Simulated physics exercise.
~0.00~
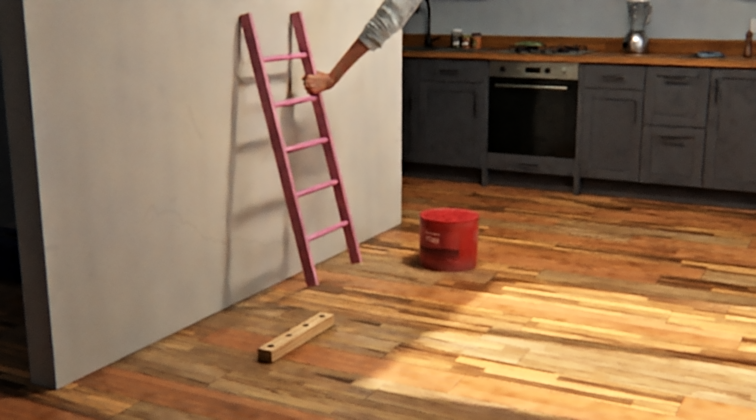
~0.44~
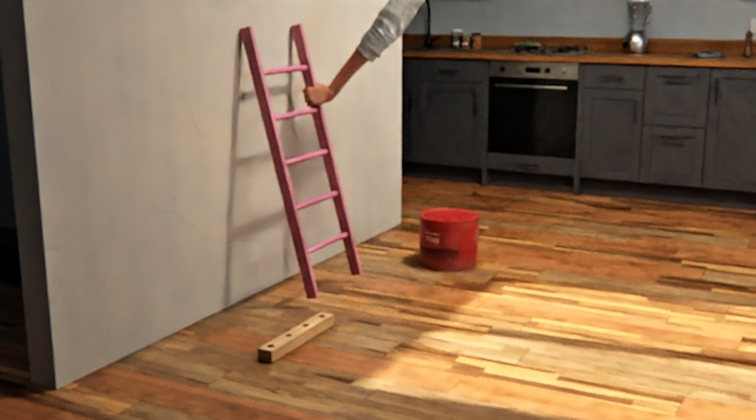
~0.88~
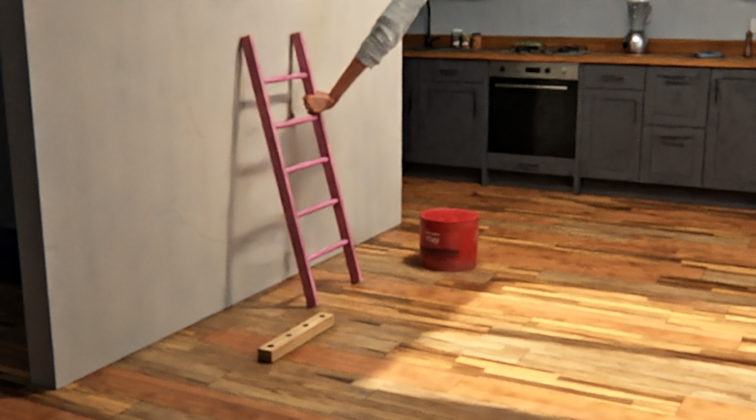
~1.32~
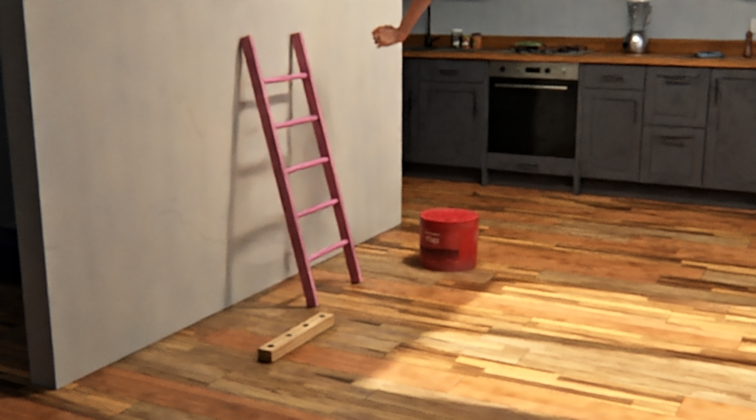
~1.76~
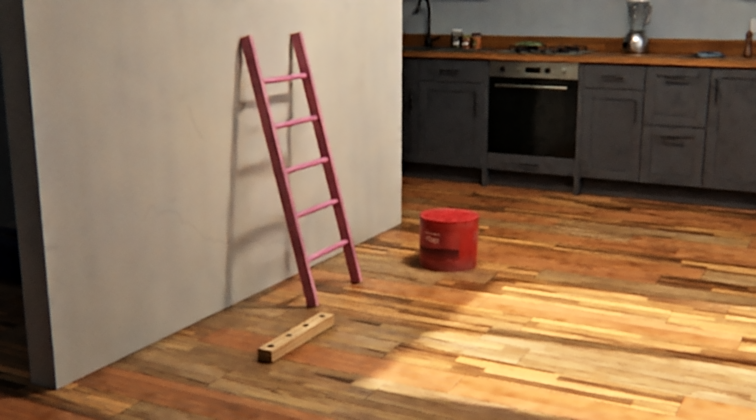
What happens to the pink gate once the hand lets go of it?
The pink gate stays up, leaning against the pale wall without shifting.
